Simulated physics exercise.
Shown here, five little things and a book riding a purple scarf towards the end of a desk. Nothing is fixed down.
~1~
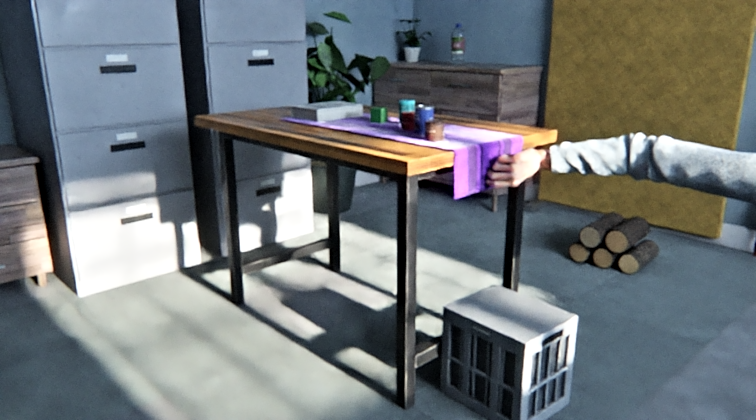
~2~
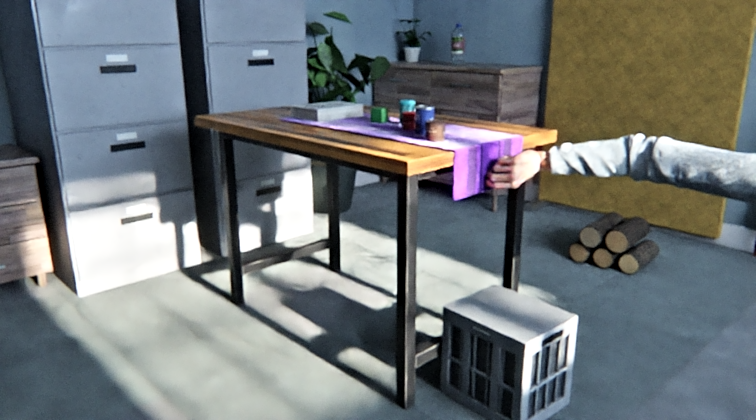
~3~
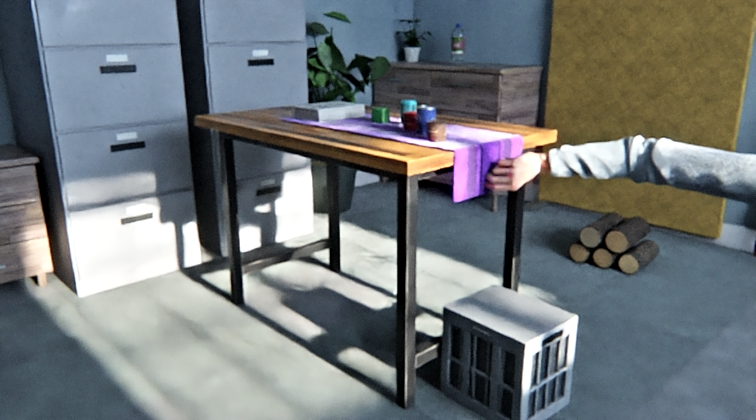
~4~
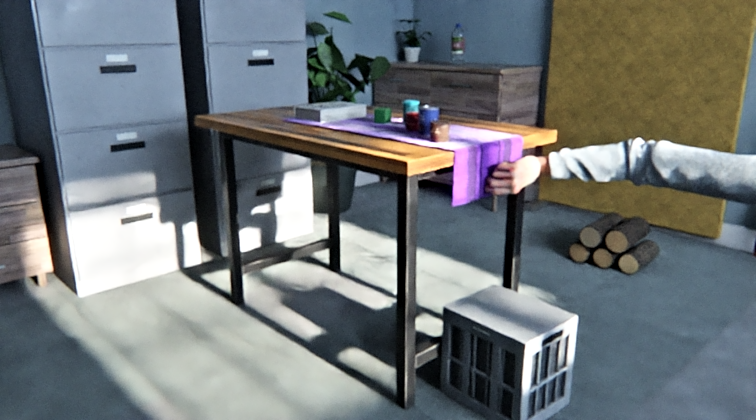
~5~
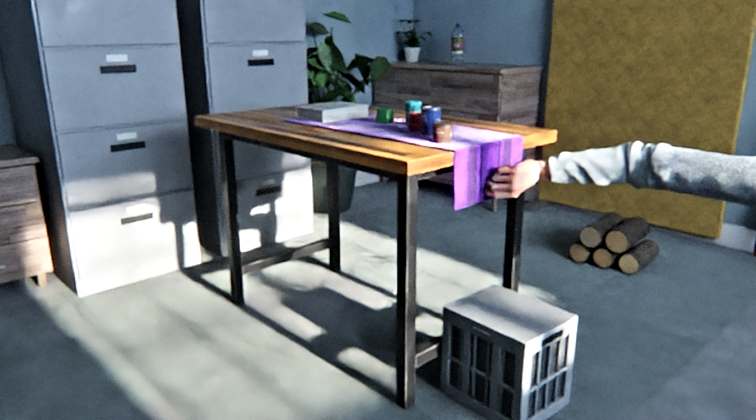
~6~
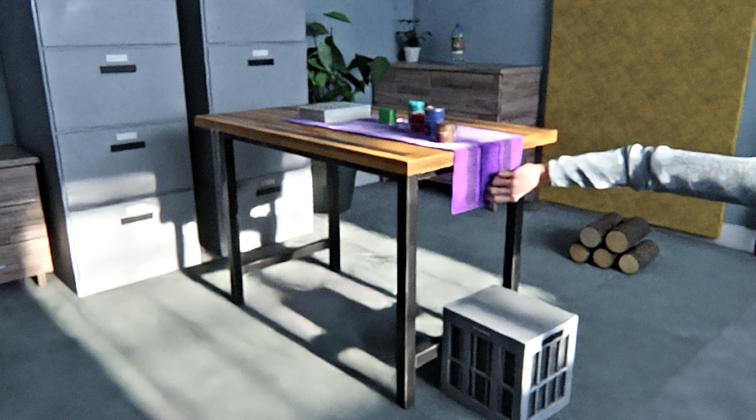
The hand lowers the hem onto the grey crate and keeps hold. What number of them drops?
Over the edge go three.
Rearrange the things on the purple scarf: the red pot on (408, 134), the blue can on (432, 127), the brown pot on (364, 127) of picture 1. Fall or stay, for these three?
The red pot falls, the blue can falls, the brown pot stays on.
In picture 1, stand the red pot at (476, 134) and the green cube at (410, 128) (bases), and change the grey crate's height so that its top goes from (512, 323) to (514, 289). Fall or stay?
The red pot tumbles off; the green cube does not fall.
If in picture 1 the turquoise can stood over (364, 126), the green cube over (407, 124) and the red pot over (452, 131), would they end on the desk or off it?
The turquoise can holds on, the green cube does not fall, the red pot drops off.
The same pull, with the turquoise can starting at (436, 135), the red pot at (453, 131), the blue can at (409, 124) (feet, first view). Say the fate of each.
The turquoise can falls; the red pot falls; the blue can keeps its place on top.
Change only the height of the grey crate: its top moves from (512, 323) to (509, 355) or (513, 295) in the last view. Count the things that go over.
It would be 4 and 2.
A little later, hem near (487, 252); brown pot gone.
Next, hem near (487, 288); brown pot and blue can gone.
When it is over, hem on the crate; brown pot, blue can and red pot gone. The desk loses three.
